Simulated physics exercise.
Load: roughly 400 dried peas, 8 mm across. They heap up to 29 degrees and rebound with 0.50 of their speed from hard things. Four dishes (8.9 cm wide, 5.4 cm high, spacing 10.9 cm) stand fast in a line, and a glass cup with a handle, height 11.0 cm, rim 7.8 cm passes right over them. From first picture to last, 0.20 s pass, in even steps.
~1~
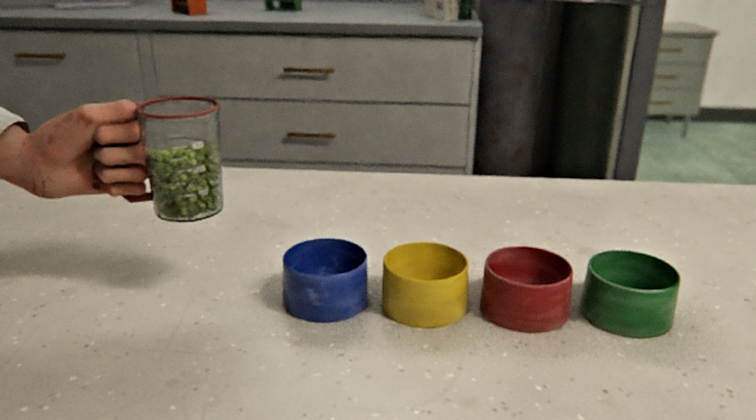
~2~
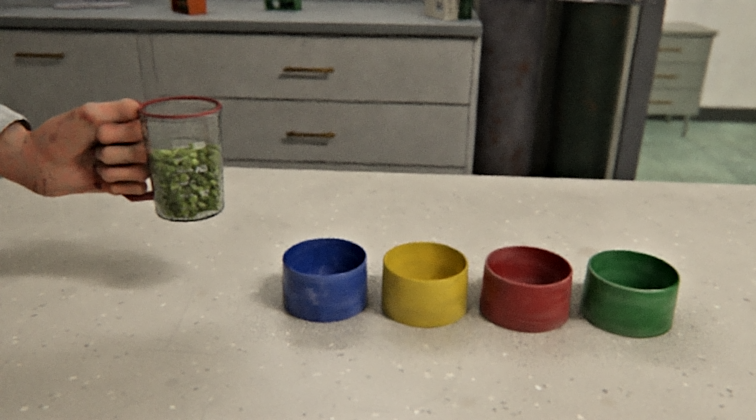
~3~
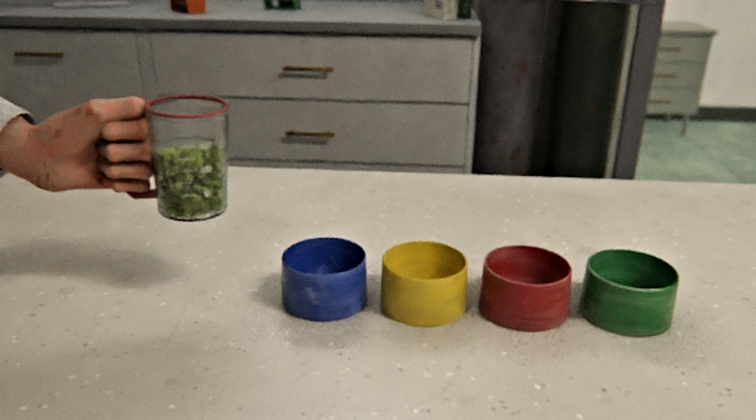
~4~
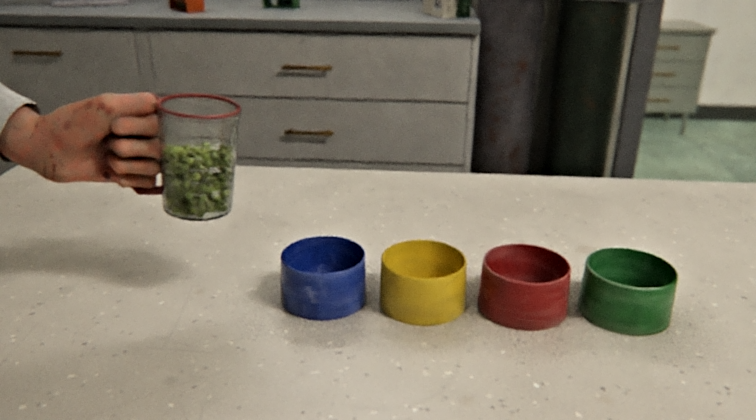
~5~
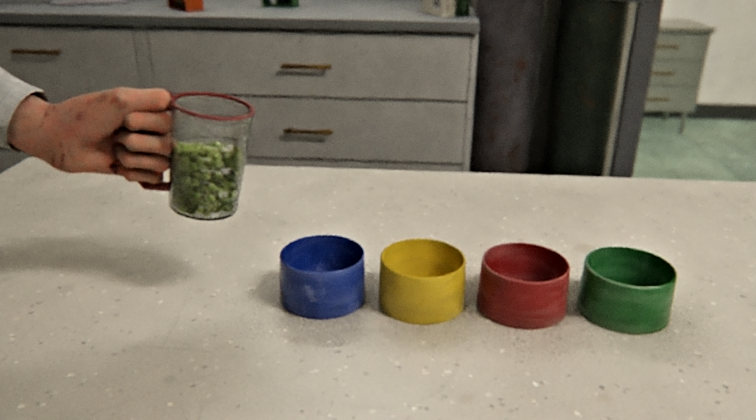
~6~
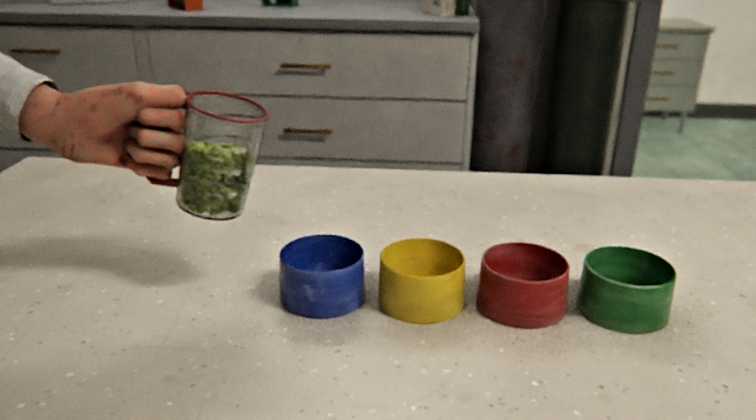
To begin with, a hand at the left holds a clear, red-rimmed cup of green pieces upright above a pale counter, near blue, yellow, red and green dishes in a row. The hand then moves the cup a short way right, gradually tilting it slightly rightward, while the dishes stay in place.
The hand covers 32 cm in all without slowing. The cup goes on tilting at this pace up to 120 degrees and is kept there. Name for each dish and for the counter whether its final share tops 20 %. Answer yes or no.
Red dish: Yes; blue dish: No; green dish: No; yellow dish: No; on the counter: Yes.
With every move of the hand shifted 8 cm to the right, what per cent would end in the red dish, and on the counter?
Then: Red 0, counter 0.
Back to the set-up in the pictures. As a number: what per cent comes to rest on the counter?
Some 30 per cent.
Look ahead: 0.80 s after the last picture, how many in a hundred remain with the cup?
Some 100 per cent of the load.
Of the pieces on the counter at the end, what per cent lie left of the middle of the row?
Roughly 0 per cent.
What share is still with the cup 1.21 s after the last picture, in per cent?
About 5 per cent.
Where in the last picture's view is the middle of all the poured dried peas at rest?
Around (540, 294).
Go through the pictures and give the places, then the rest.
In the first picture, cup at (184, 159), tilt 0 degrees, lip at (216, 108), moved 0.0 cm; middle of the pieces at (185, 180); blue dish at (325, 257); yellow dish at (426, 261); red dish at (529, 265); green dish at (634, 270).
In the second picture, cup at (186, 159), tilt 1 degrees, lip at (218, 109), moved 0.2 cm; middle of the pieces at (186, 180).
In the third picture, cup at (190, 159), tilt 3 degrees, lip at (225, 109), moved 0.8 cm; middle of the pieces at (190, 180).
In the fourth picture, cup at (198, 158), tilt 7 degrees, lip at (237, 111), moved 1.8 cm; middle of the pieces at (197, 179).
In the fifth picture, cup at (208, 157), tilt 11 degrees, lip at (251, 114), moved 2.9 cm; middle of the pieces at (205, 177).
In the sixth picture, cup at (219, 157), tilt 15 degrees, lip at (266, 117), moved 4.0 cm; middle of the pieces at (214, 177); blue dish at (322, 253); yellow dish at (423, 257); red dish at (525, 261); green dish at (630, 266).
Then, 0.48 s after the last picture, tilt 65 degrees; cup holds 100 %.
Then, 0.80 s after the last picture, tilt 99 degrees; cup holds 100 %.
Then, 1.21 s after the last picture, tilt 120 degrees; cup holds 5 %, red 60 %, green 5 %.
In the end, red 65 %, blue 0 %, green 5 %, yellow 0 %, counter 30 %.
